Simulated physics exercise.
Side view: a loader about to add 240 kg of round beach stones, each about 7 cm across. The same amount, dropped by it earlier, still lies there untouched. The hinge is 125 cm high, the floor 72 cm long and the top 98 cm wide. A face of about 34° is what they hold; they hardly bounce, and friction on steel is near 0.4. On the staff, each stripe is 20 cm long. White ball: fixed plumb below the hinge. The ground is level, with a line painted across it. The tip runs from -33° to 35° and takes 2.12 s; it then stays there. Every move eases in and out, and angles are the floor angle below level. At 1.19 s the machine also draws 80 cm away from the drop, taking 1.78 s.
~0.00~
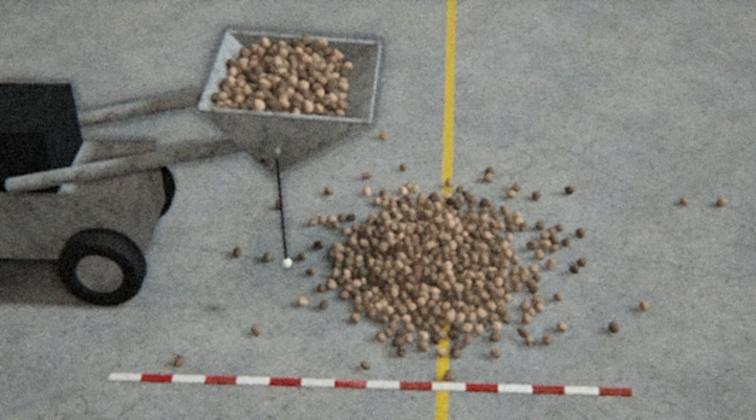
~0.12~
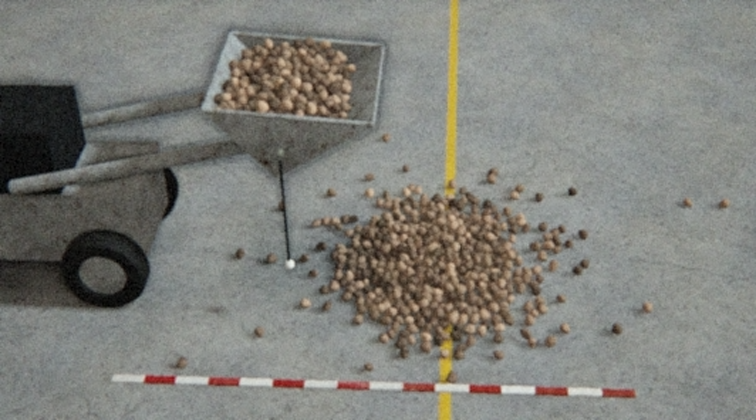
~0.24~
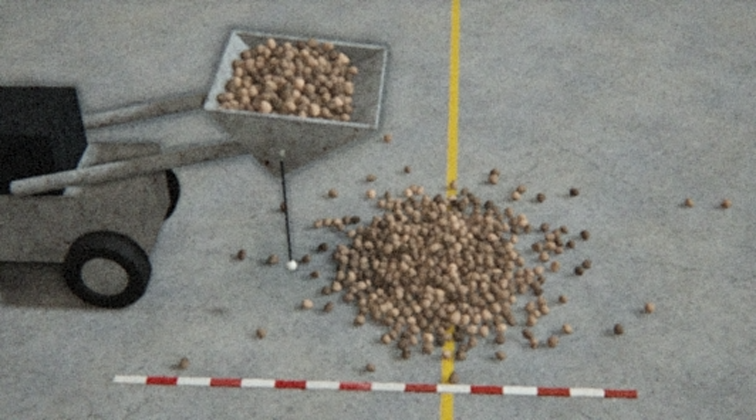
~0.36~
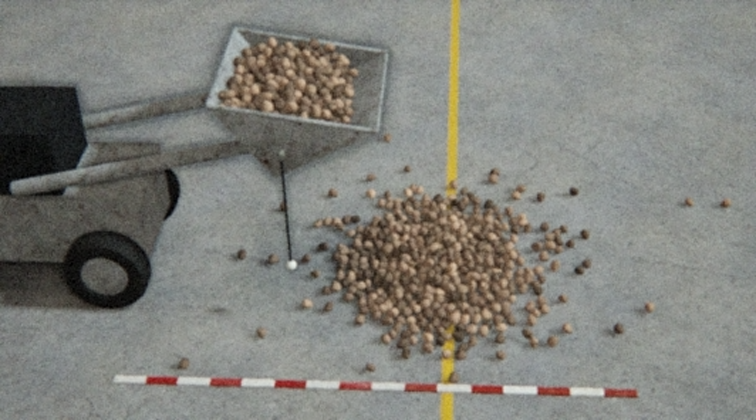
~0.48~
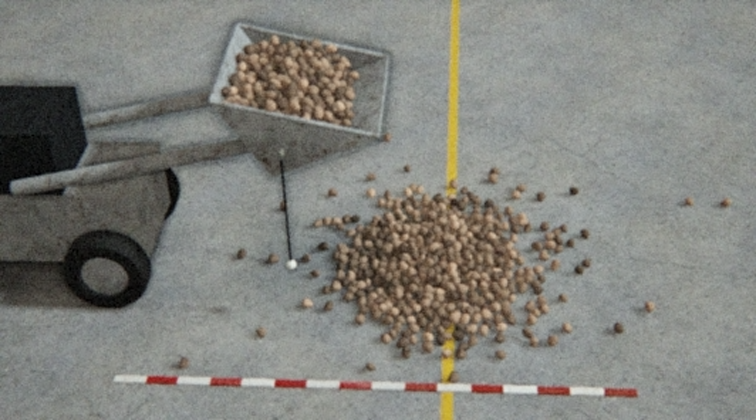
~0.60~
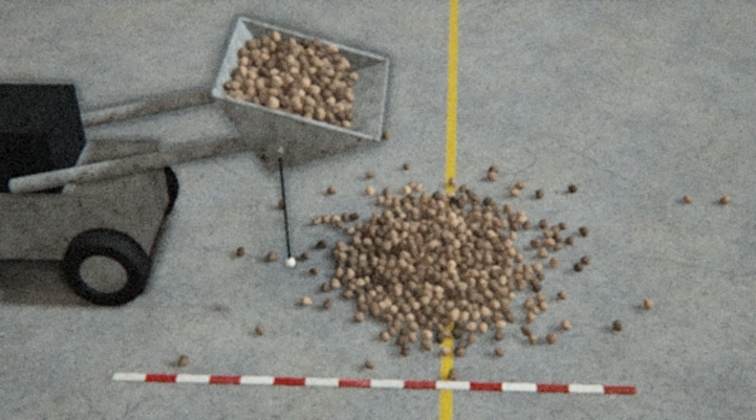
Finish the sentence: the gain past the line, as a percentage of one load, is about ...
... 7 per cent.
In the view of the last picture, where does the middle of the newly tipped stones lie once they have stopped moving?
They come to rest centred about (373, 252).
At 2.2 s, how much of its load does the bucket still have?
It holds some 5 percent.
After 1.6 s the floor is at 24°; in per cent of one load, 78 in the bucket, 81 short of the line, 41 past the line; the foremost stones are at (625, 245).
After 2.2 s the floor is at 35°; in per cent of one load, 4 in the bucket, 150 short of the line, 46 past the line; the foremost stones are at (625, 245).
After 3.4 s the floor is at 35°; in per cent of one load, 0 in the bucket, 152 short of the line, 48 past the line; the foremost stones are at (625, 245).
After 5.8 s the floor is at 35°; in per cent of one load, 0 in the bucket, 152 short of the line, 48 past the line; the foremost stones are at (625, 245). Net gain past the line, 7.
